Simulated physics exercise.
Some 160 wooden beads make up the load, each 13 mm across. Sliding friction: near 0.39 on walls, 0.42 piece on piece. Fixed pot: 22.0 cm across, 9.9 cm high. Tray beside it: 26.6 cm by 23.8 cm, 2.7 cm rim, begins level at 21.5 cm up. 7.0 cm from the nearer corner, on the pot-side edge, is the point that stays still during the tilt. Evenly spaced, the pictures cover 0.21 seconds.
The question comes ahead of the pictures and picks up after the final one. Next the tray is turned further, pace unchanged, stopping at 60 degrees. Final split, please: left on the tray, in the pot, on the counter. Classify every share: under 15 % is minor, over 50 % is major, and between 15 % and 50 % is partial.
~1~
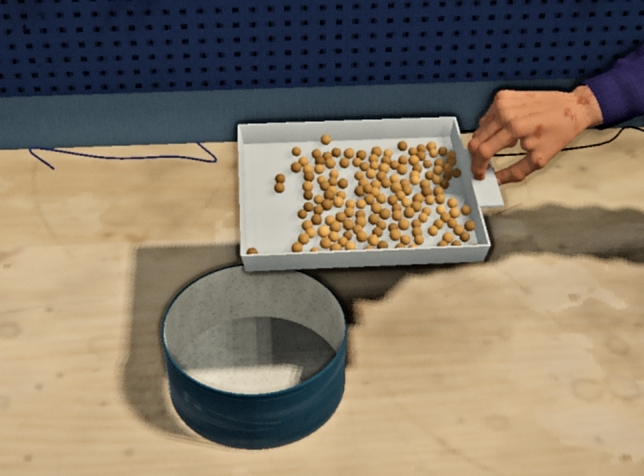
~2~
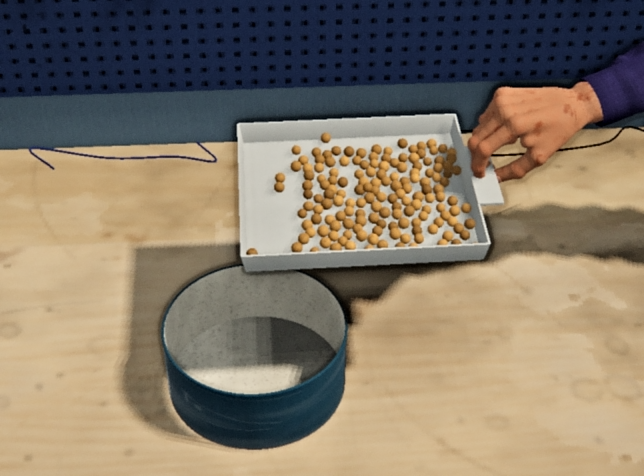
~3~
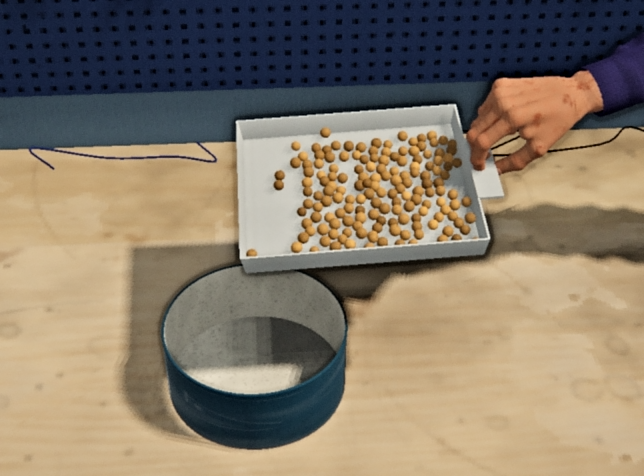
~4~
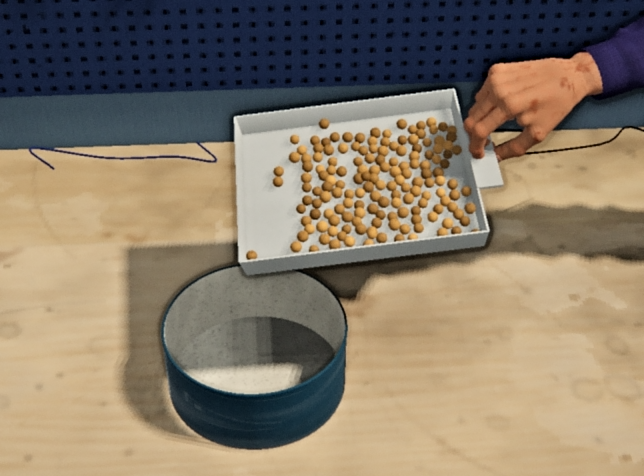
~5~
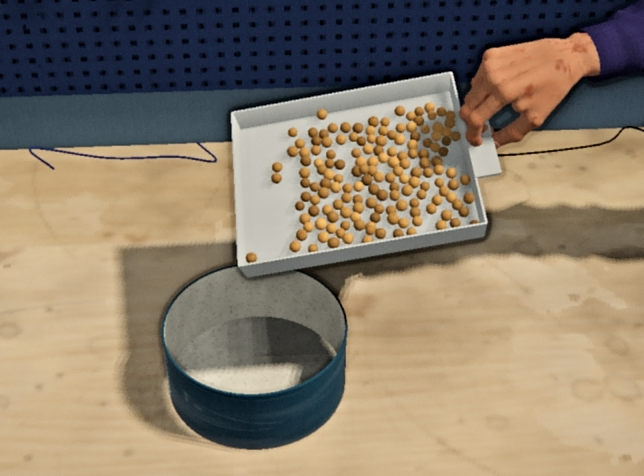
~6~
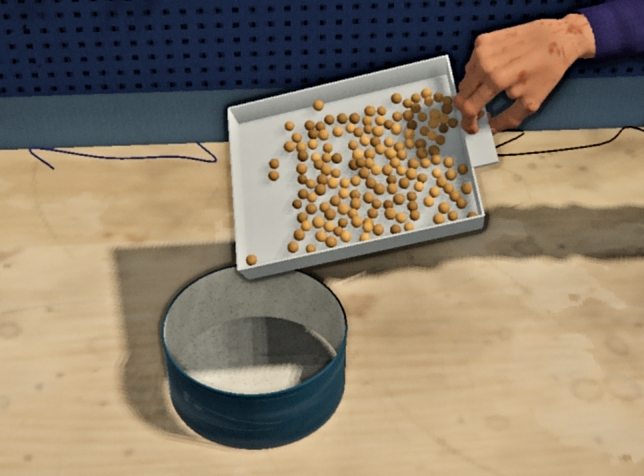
Tray: Major, pot: Partial, counter: Minor.
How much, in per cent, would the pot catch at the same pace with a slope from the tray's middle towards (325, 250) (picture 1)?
Some 20 per cent.
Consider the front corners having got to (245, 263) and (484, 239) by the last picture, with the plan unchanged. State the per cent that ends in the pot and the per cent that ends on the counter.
Pot 0; counter 0.
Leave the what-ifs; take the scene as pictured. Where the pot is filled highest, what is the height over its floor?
Around 1.5 cm above the floor.
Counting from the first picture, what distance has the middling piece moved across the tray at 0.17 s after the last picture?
3 cm.
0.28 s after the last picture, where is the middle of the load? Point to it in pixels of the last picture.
Look near (301, 201) in the last picture.
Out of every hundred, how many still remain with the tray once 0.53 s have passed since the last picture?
Close to 80 in a hundred.
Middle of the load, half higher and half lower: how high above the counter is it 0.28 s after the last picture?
Median height: Approx. 28 cm.
Then, 0.17 s after the last picture, tilt 41 degrees; the tray holds 100 %, the pot 0 %.
Then, 0.28 s after the last picture, tilt 55 degrees; the tray holds 100 %, the pot 0 %.
Then, 0.53 s after the last picture, tilt 60 degrees; the tray holds 80 %, the pot 5 %.
In the end, tray 65 %, pot 30 %, counter 5 %.
